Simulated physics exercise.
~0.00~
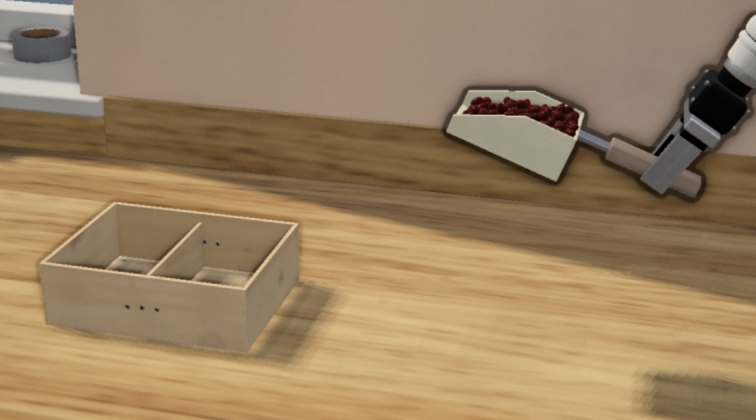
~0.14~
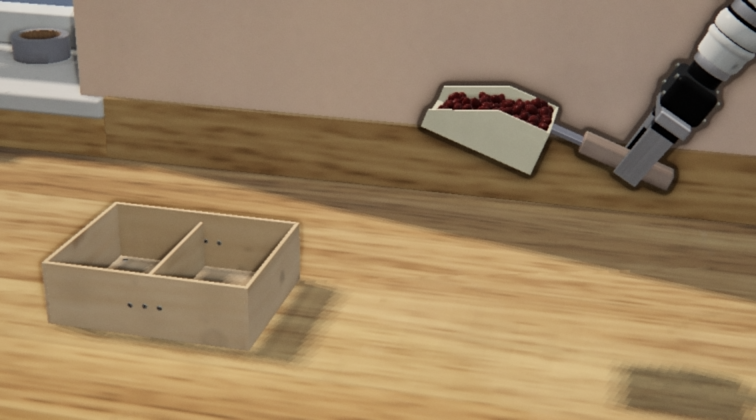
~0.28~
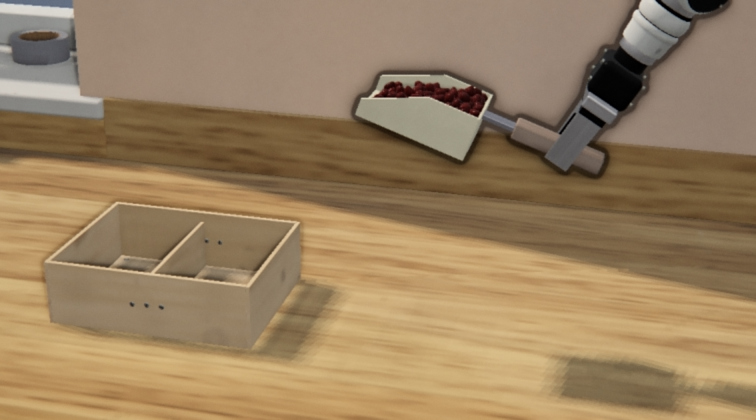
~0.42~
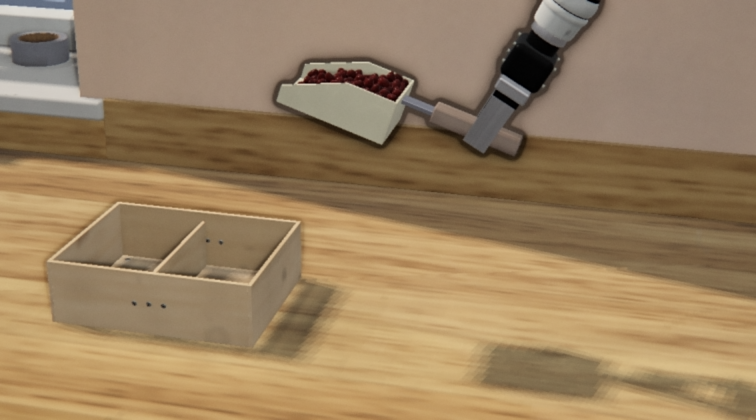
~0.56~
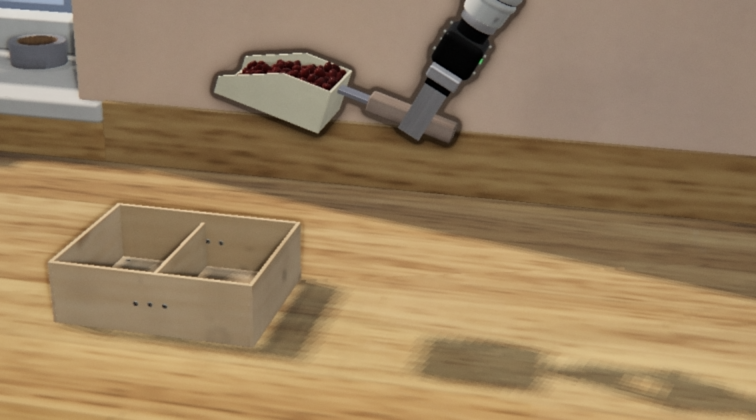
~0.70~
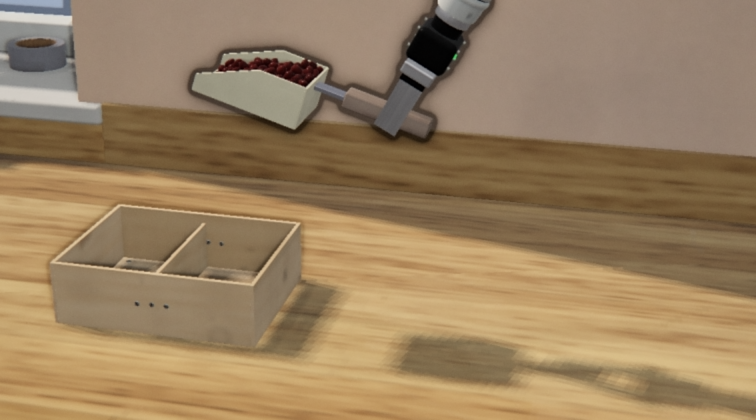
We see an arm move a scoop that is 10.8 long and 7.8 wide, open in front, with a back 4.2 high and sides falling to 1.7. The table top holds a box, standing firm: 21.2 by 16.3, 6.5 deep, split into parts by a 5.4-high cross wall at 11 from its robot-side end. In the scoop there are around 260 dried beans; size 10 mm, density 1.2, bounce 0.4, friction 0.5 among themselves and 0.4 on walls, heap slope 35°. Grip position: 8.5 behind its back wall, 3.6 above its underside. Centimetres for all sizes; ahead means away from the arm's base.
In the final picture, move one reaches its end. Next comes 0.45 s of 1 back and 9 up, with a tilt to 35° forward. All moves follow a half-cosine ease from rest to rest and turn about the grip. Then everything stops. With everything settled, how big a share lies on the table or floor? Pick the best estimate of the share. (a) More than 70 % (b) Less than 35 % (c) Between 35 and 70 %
Less than 35 % (b).
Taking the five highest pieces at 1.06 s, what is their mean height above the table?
Estimated height above table: About 26 centimetres.
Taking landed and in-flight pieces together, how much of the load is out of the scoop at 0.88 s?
Near 0 in a hundred parts have gone so far.
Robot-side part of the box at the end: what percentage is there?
100 per cent or so.
By 0.88 s, level, highest piece 27 above the table; 263 on the scoop.
By 1.06 s, tilted 30° forward, highest piece 27 above the table; 255 on the scoop, 8 in flight or on a rim.
By 1.35 s, tilted 35° forward, highest piece 23 above the table; 97 on the scoop, 91 in the robot-side part, 75 in flight or on a rim.
By 2.40 s, tilted 35° forward, highest piece 3 above the table; 263 in the robot-side part.
Final count, 263 in the robot-side part. That is 0 % on the table or floor.
